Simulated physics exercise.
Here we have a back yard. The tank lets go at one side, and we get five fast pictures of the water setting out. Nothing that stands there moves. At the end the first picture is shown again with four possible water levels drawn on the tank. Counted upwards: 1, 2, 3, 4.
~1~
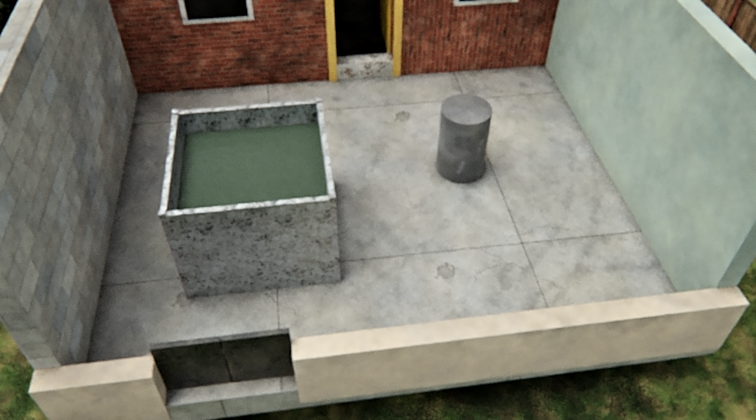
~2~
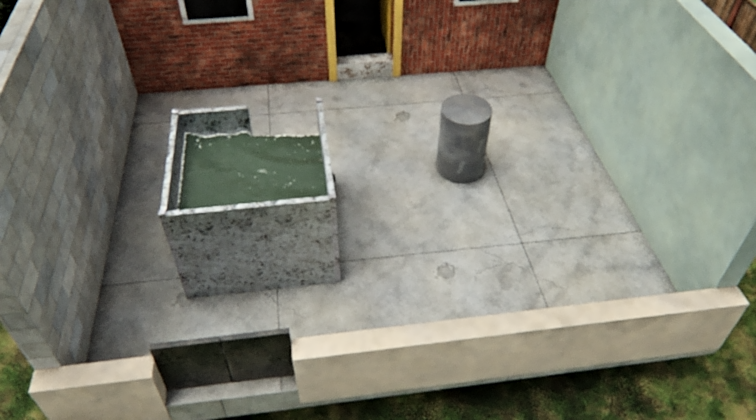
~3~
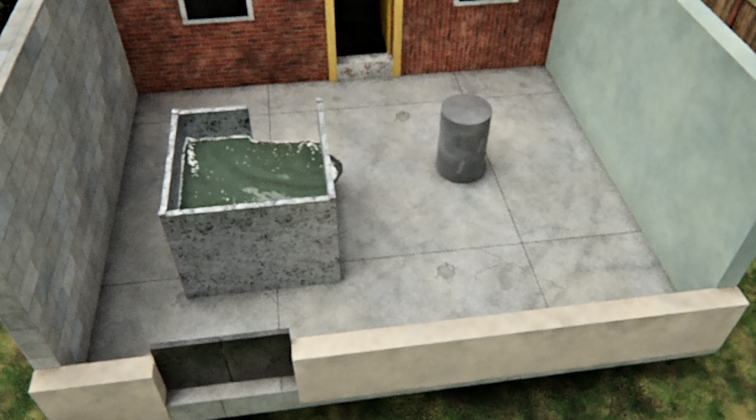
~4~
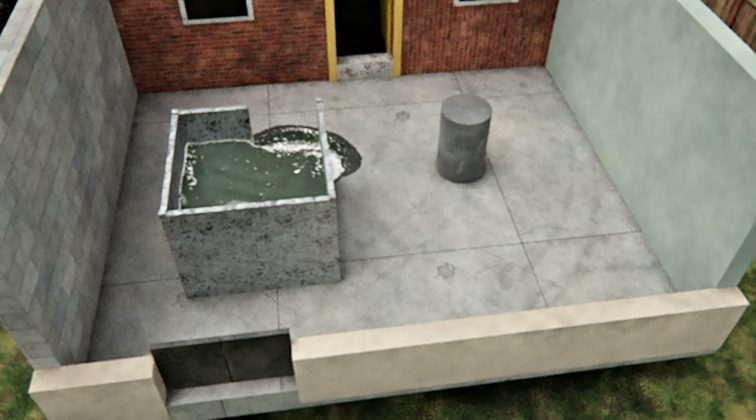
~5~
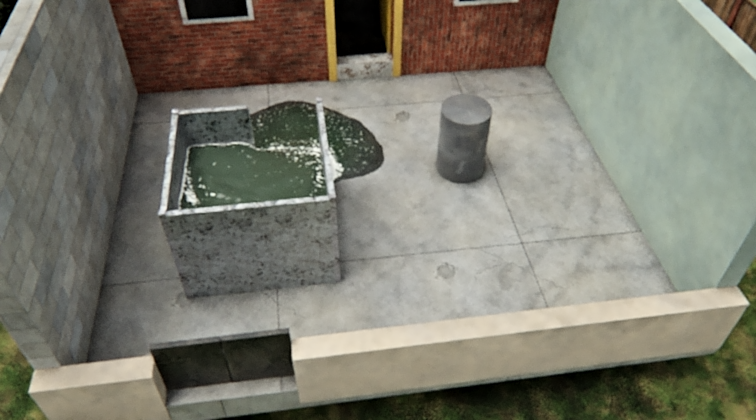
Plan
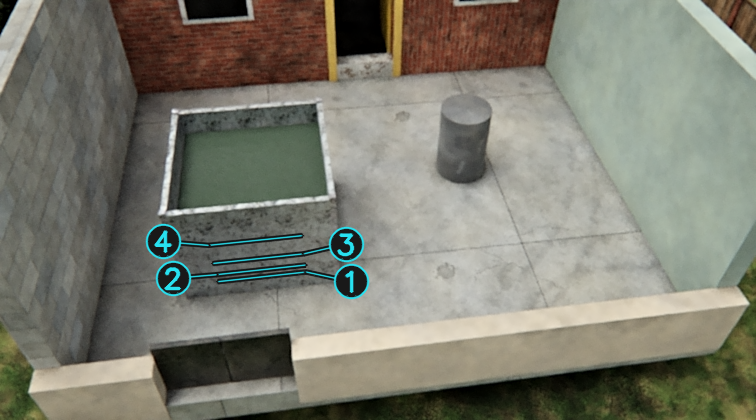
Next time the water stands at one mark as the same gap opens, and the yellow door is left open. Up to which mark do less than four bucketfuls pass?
I would pick level 4.
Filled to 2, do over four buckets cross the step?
No.
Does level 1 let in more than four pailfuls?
No, that is safe.
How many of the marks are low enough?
All four.
On the marked copy, 1 at (262, 276); 2 at (261, 269); 3 at (258, 258); 4 at (255, 240); from the bottom up 1, 2, 3, 4.
If 1 is chosen, nothing gets over.
If 2 is chosen, nothing gets over.
If 3 is chosen, nothing gets over.
If 4 is chosen, a splash gets over, under a bucket.
